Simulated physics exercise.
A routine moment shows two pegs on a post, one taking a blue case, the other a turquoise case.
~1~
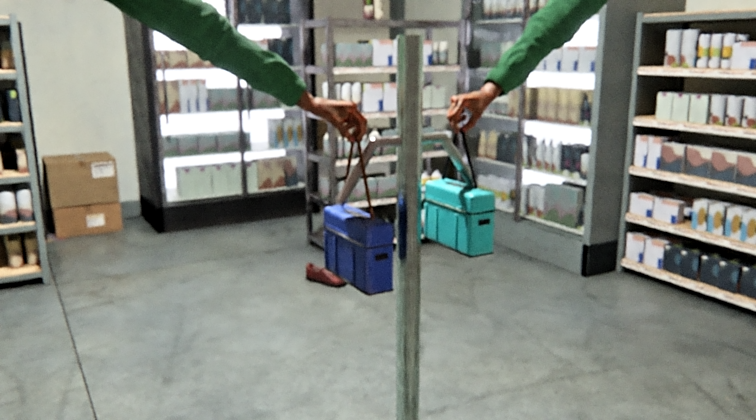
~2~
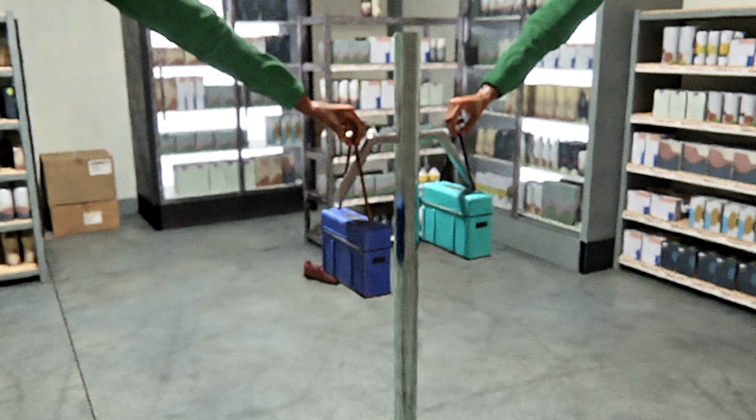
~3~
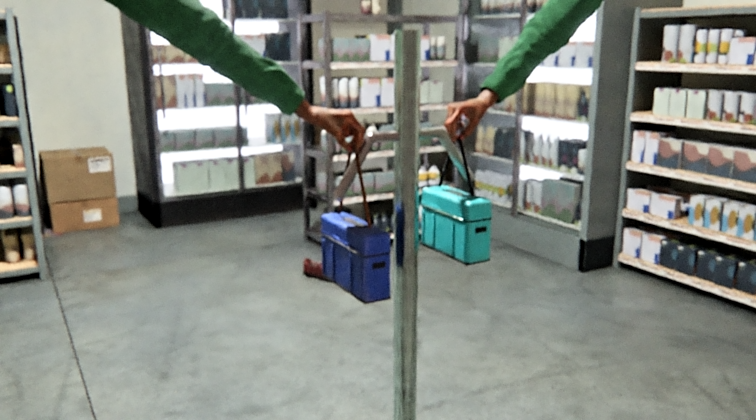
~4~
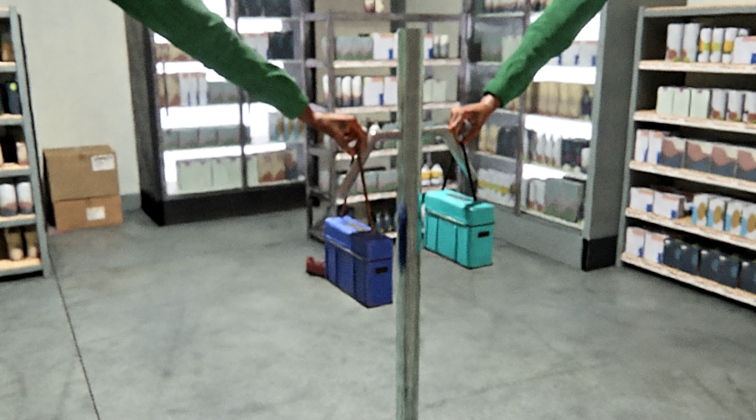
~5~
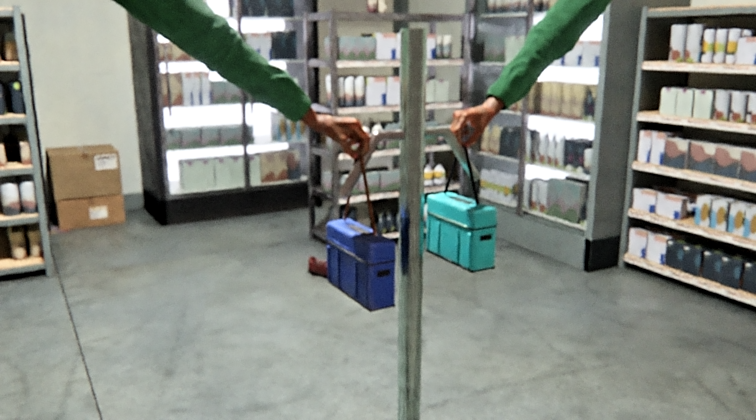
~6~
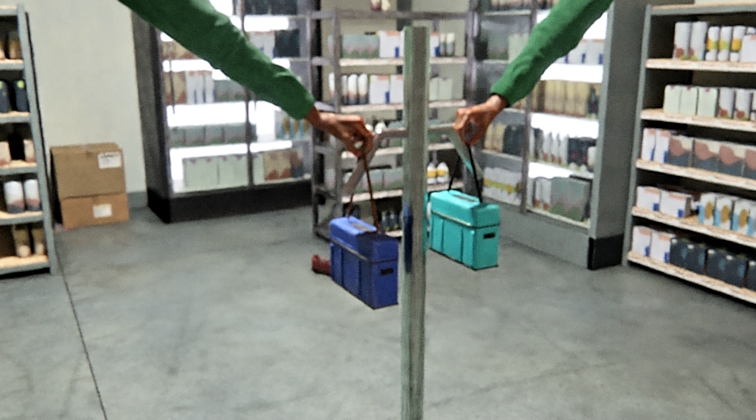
The clip shows two green-sleeved arms holding a blue case and a turquoise case by their straps on either side of an upright post in a shelf-lined room, the cases lowering slightly, then shifting a little right.
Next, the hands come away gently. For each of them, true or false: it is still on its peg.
Blue case: False. Turquoise case: False.
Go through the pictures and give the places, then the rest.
The first frame shows blue case (357, 247); turquoise case (458, 216); left peg tip (342, 200); right peg tip (472, 182).
The second frame shows blue case (355, 250); turquoise case (455, 219).
The third frame shows blue case (355, 255); turquoise case (455, 223).
The fourth frame shows blue case (357, 260); turquoise case (458, 227).
The fifth frame shows blue case (360, 262); turquoise case (460, 230).
The sixth frame shows blue case (363, 260); turquoise case (463, 228); left peg tip (347, 192), sloping steeply down; right peg tip (478, 175), sloping steeply down.
Then, 0.44 s after the last picture, blue case on the floor; turquoise case on the floor.
At rest, blue case on the floor; turquoise case on the floor. The blue case slips off its peg and the turquoise case drops to the floor.
